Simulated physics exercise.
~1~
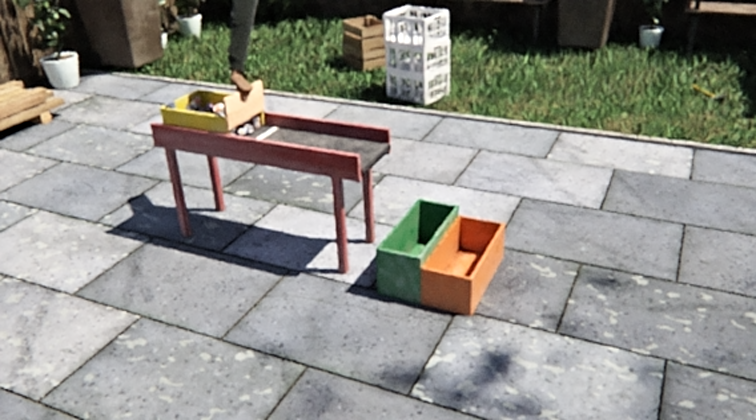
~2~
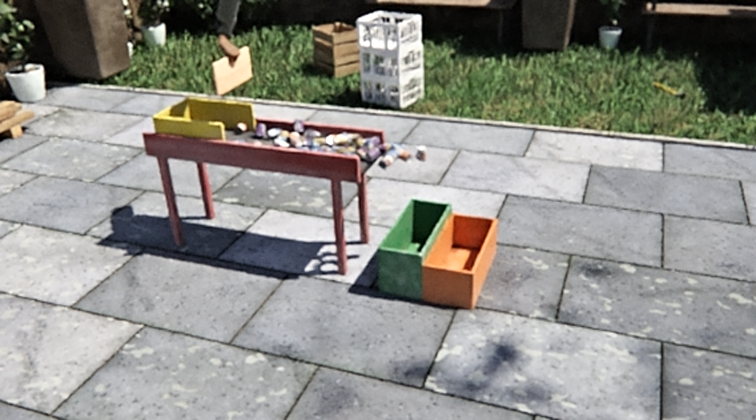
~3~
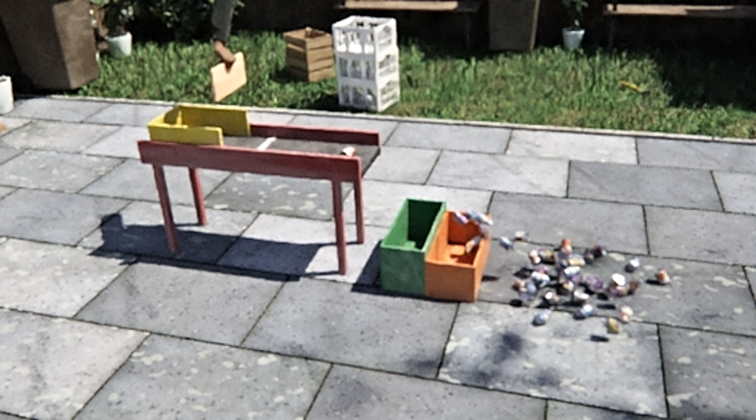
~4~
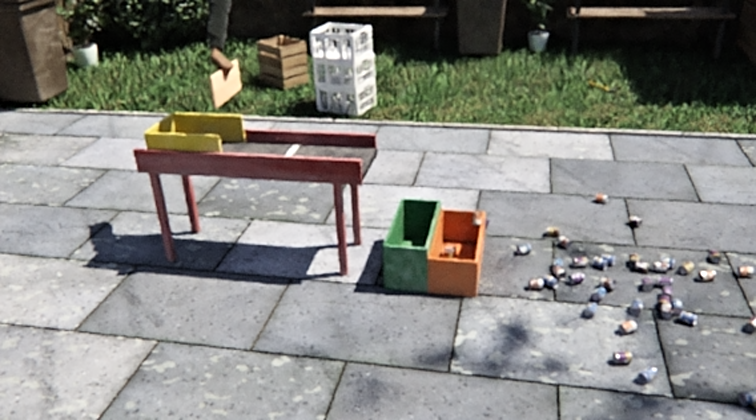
The clip opens on a sunny paved patio, where a low red-sided table with a dark belt holds a yellow pen of small tins at its left end. A wooden gate lifts from the pen, and the tins ride to the right along the belt in a crowded stream. The first ones shoot off the far end, and the rest soon follow, most flying past the green box and the orange tub beside it. They scatter and roll across the paving as the view drifts slightly. At the end, a few tins sit in the orange tub while most lie spread over the slabs beyond it.
